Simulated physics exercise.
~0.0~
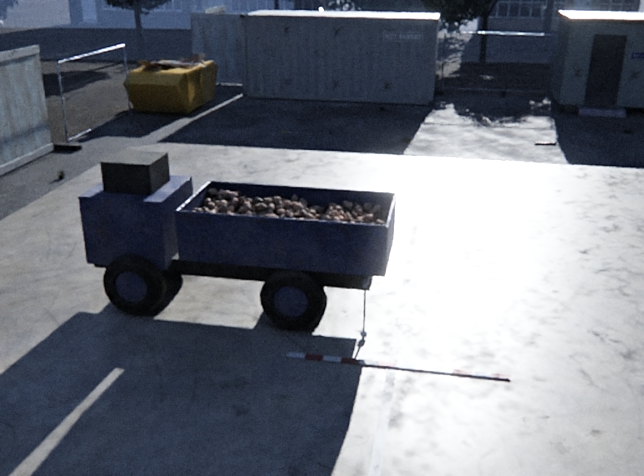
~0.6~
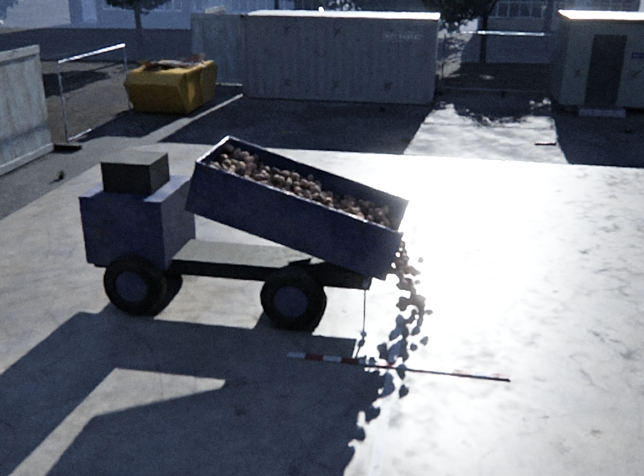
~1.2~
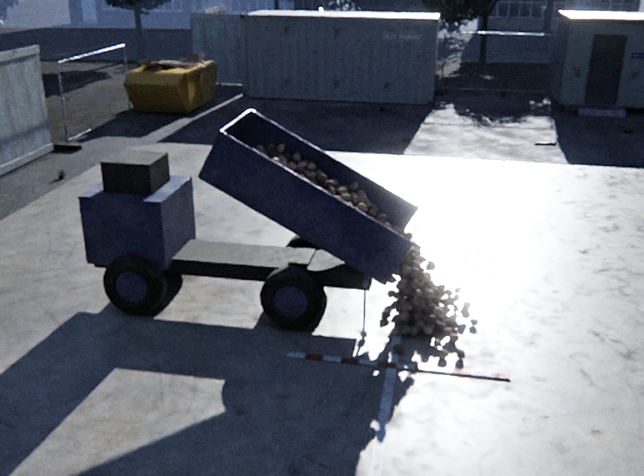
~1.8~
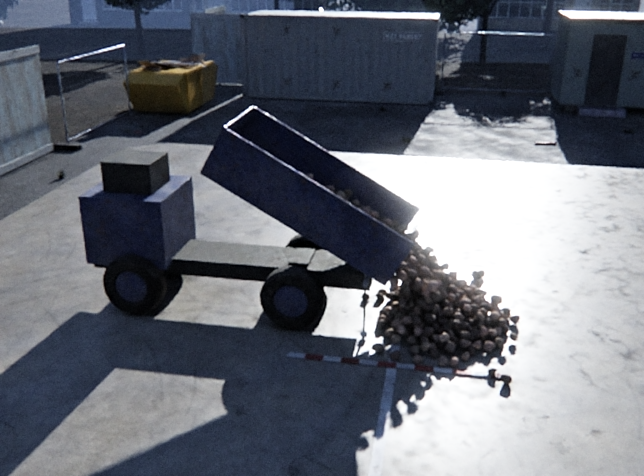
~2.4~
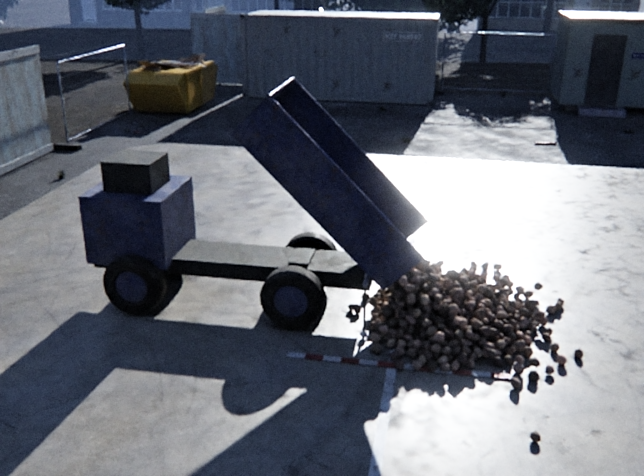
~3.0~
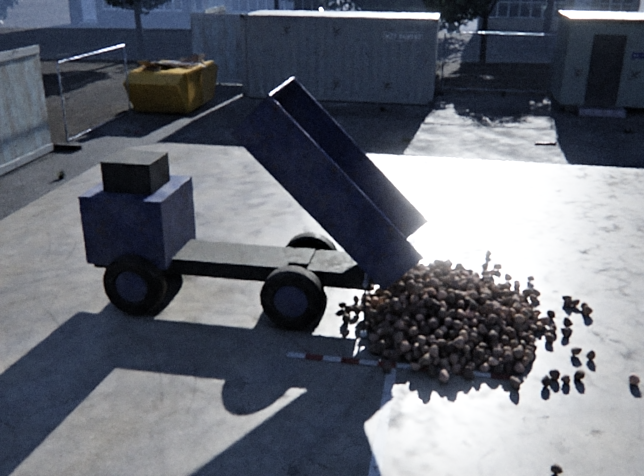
In a sunlit concrete yard, a blue tipper truck raises its bed, spilling brown stones rightward into a heap behind it.
